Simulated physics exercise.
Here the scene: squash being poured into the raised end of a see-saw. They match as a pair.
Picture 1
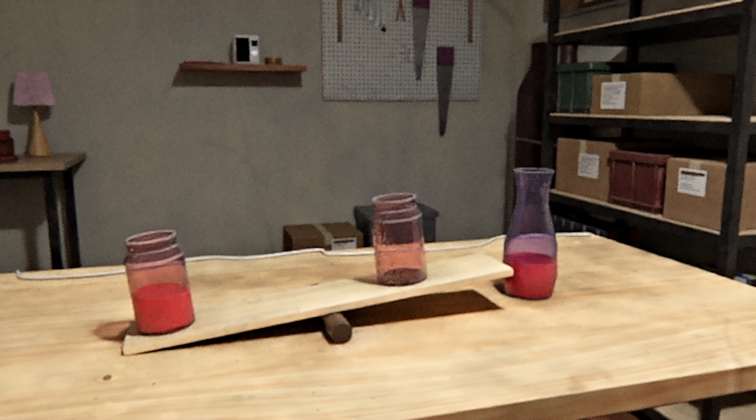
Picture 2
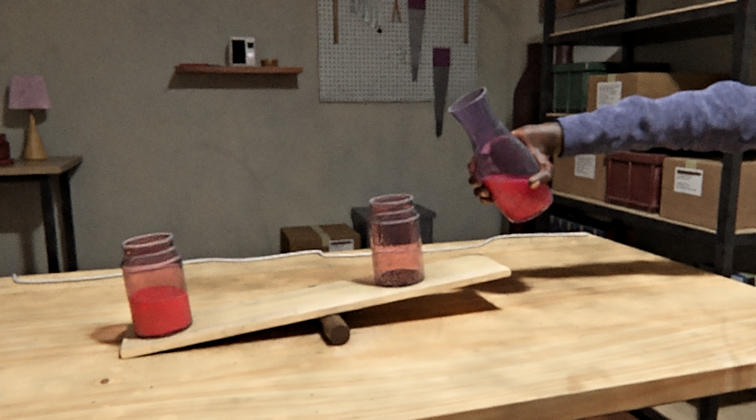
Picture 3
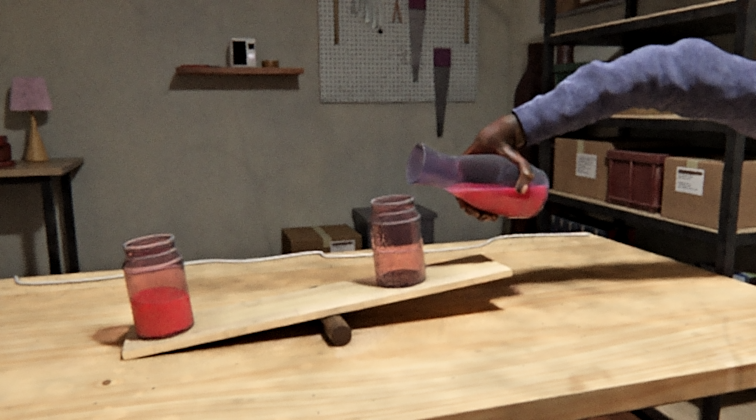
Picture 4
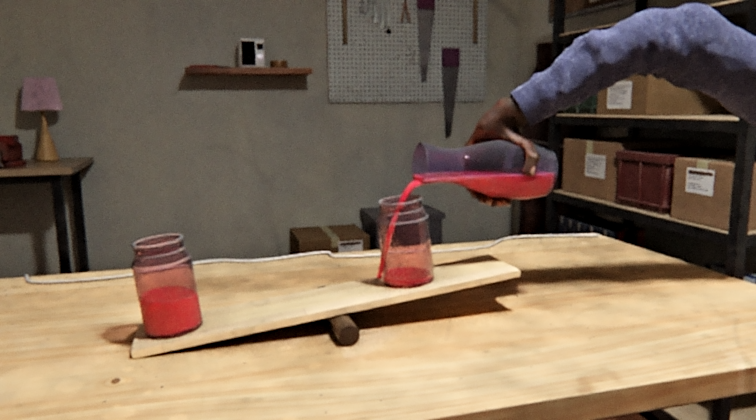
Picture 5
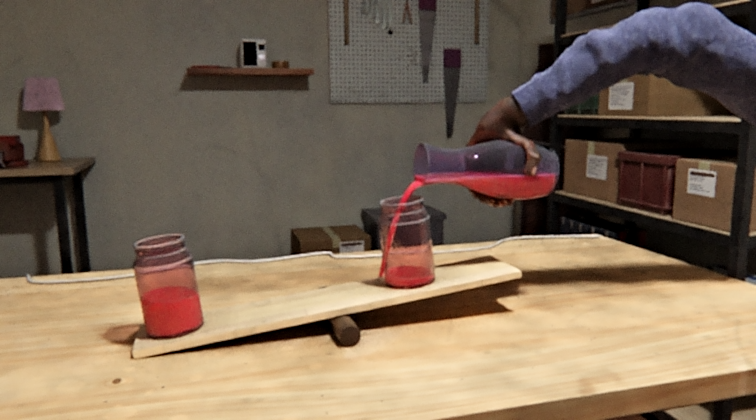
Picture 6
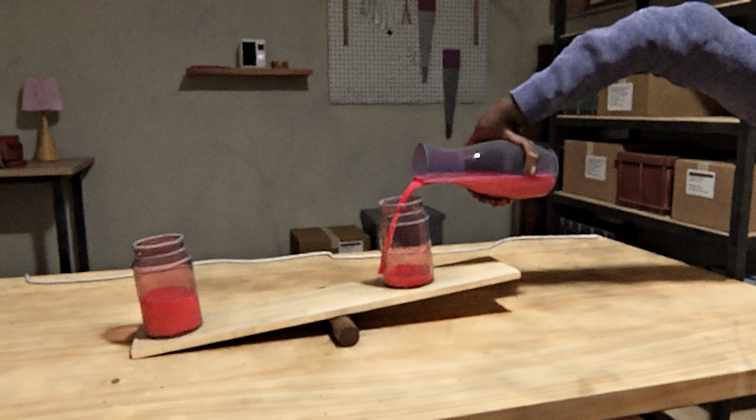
A hand lifts the carafe, tilts it, and pours red liquid into the raised right jar.
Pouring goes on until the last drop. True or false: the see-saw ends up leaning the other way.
False.
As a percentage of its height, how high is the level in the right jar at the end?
It stands at around 60 percent.
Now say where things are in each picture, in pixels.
In the first picture, all is still; carafe (531, 231) about a quarter full; right jar (398, 236) empty, raised; left jar (159, 279) about a third full, on the low side.
In the second picture, the hand lifts the carafe; rolling pin (339, 333); right jar (395, 237) empty.
In the third picture, the carafe is brought over; carafe (474, 179) tipped 75° with all of its load; right jar (397, 238) empty.
In the fourth picture, a stream runs into the right jar; rolling pin (348, 333); right jar nearly empty, surface at (408, 274); left jar about a third full, surface at (169, 294).
In the fifth picture, a stream runs into the right jar; carafe (483, 168) tipped 85° with nearly all of its load; right jar (406, 239) nearly empty.
In the sixth picture, a stream runs into the right jar; rolling pin (348, 334); right jar nearly empty, surface at (408, 271); left jar about a third full, surface at (169, 294).
Soon after, the right jar is about a third full; the board leans as before.
Later, the right jar is about half full; the board leans as before.
In the end, the right jar is about two thirds full; the board leans as before.
